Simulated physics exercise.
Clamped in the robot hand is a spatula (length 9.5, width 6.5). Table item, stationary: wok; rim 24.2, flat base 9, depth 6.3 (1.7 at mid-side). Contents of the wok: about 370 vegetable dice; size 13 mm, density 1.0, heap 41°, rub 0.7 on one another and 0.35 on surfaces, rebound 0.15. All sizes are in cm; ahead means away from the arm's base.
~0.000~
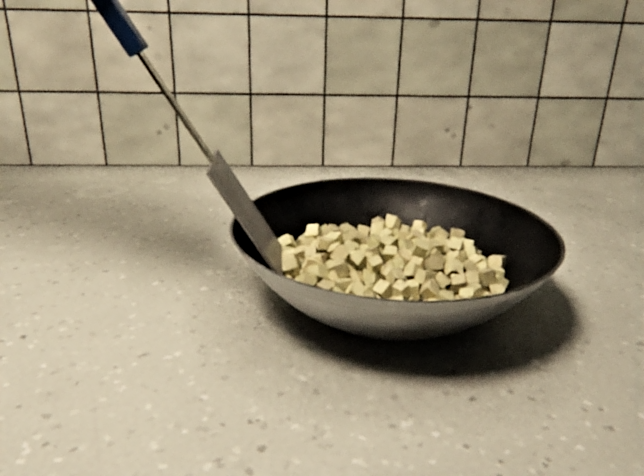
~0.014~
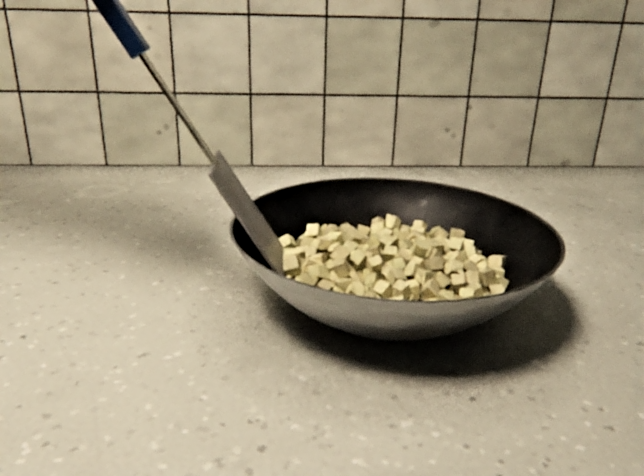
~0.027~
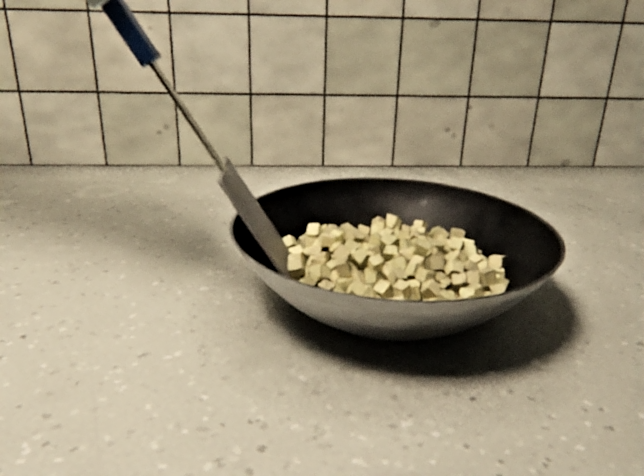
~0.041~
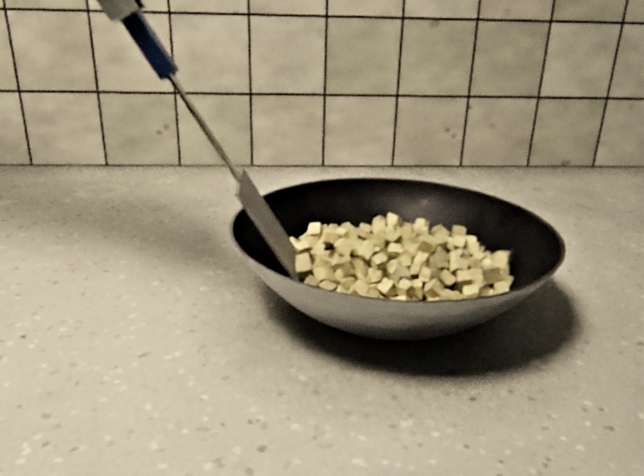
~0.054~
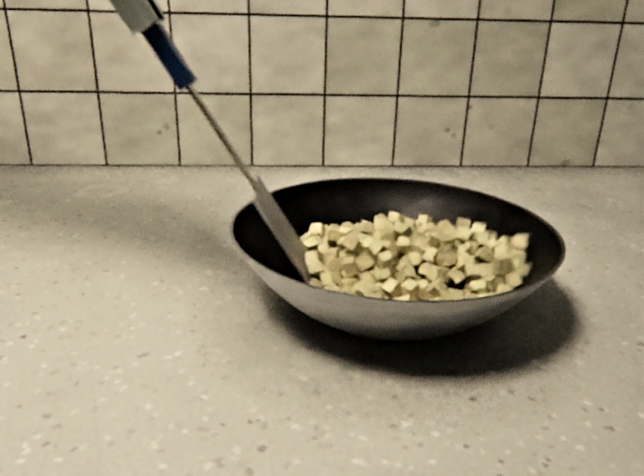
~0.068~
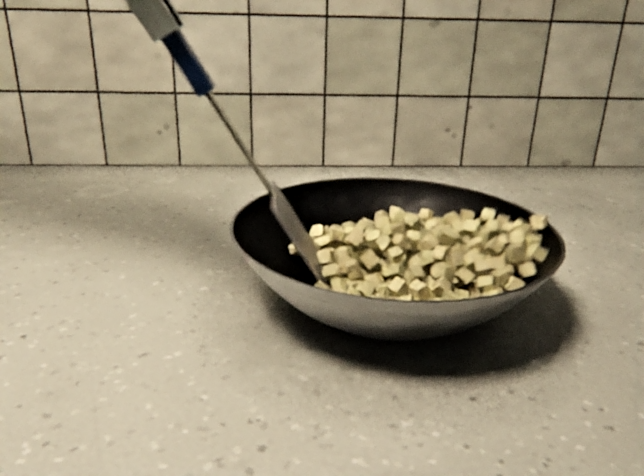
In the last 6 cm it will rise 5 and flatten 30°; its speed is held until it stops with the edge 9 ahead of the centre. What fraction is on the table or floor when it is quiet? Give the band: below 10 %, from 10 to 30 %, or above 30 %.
Above 30 %.
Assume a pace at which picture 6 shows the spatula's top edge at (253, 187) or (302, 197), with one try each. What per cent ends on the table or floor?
Close to 45 per cent in the first try and close to 60 per cent in the second.
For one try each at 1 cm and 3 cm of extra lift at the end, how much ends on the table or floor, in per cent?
I'd put it near 55 in a hundred, then near 55 in a hundred.
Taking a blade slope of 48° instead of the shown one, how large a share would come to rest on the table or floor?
That would leave close to 55 per cent on the table or floor.
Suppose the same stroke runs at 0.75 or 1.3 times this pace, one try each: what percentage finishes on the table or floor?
Estimates, in order: 50 % and 55 %.
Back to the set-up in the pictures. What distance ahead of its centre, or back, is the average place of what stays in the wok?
Forward offset: Roughly 2.5 cm.
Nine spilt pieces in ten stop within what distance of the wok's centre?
That's near 40 cm.
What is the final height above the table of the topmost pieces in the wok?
6.0 cm.
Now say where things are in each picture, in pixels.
Spatula top edge at (212, 160), sloping 59°; upper third of the load around (390, 258), from x 285 to 500, top at y 220; 371 in the wok, in the first picture.
Spatula top edge at (214, 162), sloping 59°; upper third of the load around (391, 258), from x 285 to 500, top at y 220, in the second picture.
Spatula top edge at (223, 169), sloping 59°; upper third of the load around (391, 258), from x 290 to 500, top at y 220, in the third picture.
Spatula top edge at (239, 180), sloping 59°; upper third of the load around (395, 256), from x 290 to 505, top at y 220, in the fourth picture.
Spatula top edge at (256, 188), sloping 59°; upper third of the load around (415, 250), from x 295 to 520, top at y 220, in the fifth picture.
Spatula top edge at (273, 194), sloping 59°; upper third of the load around (442, 244), from x 295 to 540, top at y 215; 371 in the wok, in the sixth picture.
After 0.12 s, sloping 59°, highest piece 11 above the table; 359 in the wok, 12 on the blade or in flight.
After 0.17 s, sloping 49°, highest piece 13 above the table; 335 in the wok, 36 on the blade or in flight.
After 0.40 s, sloping 29°, highest piece 17 above the table; 181 in the wok, 96 on the table or floor, 94 on the blade or in flight.
After 1.45 s, sloping 29°, highest piece 7 above the table; 190 on the table or floor, 181 in the wok.
At rest, 190 on the table or floor, 181 in the wok. That is 51 % on the table or floor.
